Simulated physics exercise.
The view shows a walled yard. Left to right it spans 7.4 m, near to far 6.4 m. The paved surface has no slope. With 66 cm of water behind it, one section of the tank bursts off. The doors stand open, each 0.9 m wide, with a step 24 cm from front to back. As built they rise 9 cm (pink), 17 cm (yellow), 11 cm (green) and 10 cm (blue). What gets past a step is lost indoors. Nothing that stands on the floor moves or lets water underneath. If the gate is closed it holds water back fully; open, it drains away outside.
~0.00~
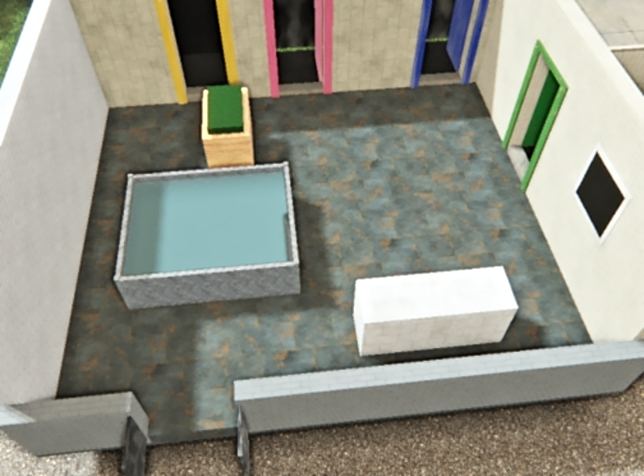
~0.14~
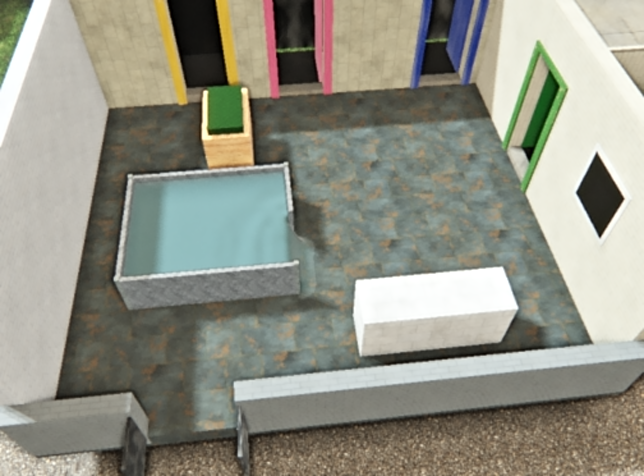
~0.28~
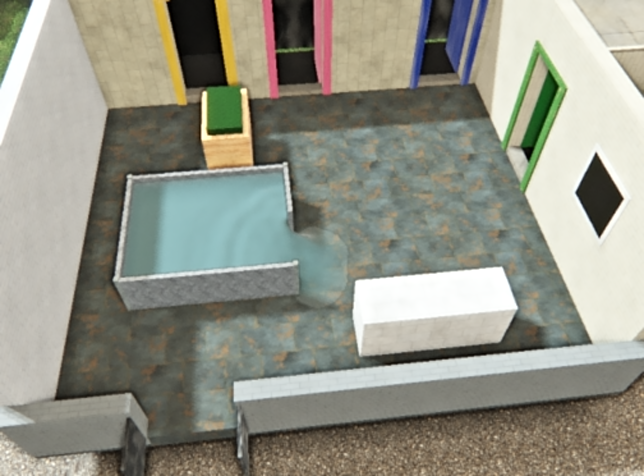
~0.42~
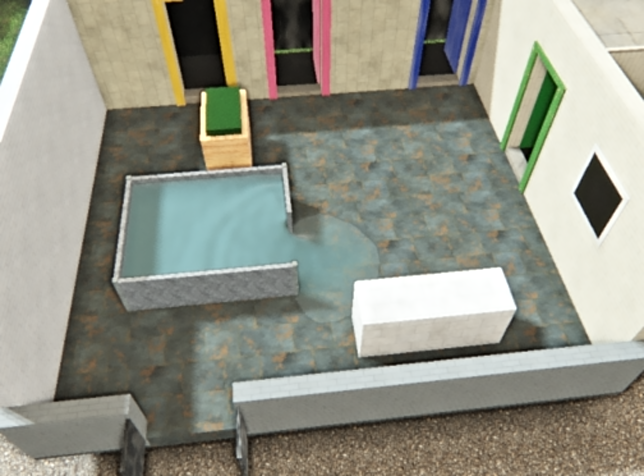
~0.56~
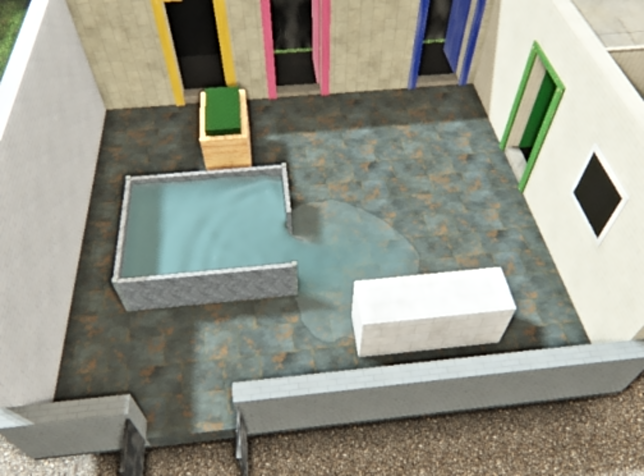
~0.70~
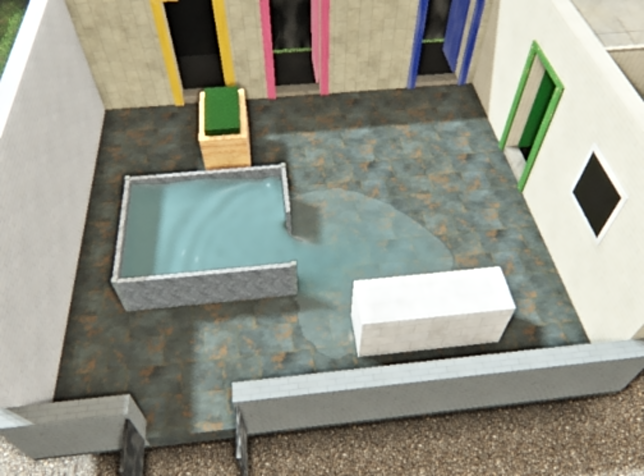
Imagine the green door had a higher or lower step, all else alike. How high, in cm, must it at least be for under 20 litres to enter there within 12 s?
Some 11.5 cm above the ground.
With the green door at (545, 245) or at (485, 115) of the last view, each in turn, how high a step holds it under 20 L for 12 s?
About 29 and 9.0 cm.
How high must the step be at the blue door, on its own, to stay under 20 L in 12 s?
About 17 cm at blue.
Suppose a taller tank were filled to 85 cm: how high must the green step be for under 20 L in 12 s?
Then roughly 16 cm.
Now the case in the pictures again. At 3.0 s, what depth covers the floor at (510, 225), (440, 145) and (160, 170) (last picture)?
About 24, 2 and 0 cm.
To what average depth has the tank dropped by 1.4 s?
Some 50 cm.
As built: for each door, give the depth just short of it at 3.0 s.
In cm: Pink 0, yellow 0, green 17, blue 0.
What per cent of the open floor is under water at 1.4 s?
Near 25 per cent is wet.
After 1.4 s water covers 25 % of the floor, deepest (38 cm) near (301, 277); it has not reached the green door.
After 3.0 s water covers 40 % of the floor, deepest (33 cm) near (550, 253); 17 cm at the green door, 12 litres in over its 11 cm step.
After 12.0 s water covers 100 % of the floor, deepest (11 cm) near (106, 232); 5 cm at the green door, 24 litres in over its 11 cm step.
At the green door as built, the water arrived by 1.9 s and peaked near 18 cm at 2.6 s.
With a step of 10 cm, 31 litres would have come in within the 12 s; with 13.5 cm, 12 litres. So under 20 litres takes about 11.5 cm.
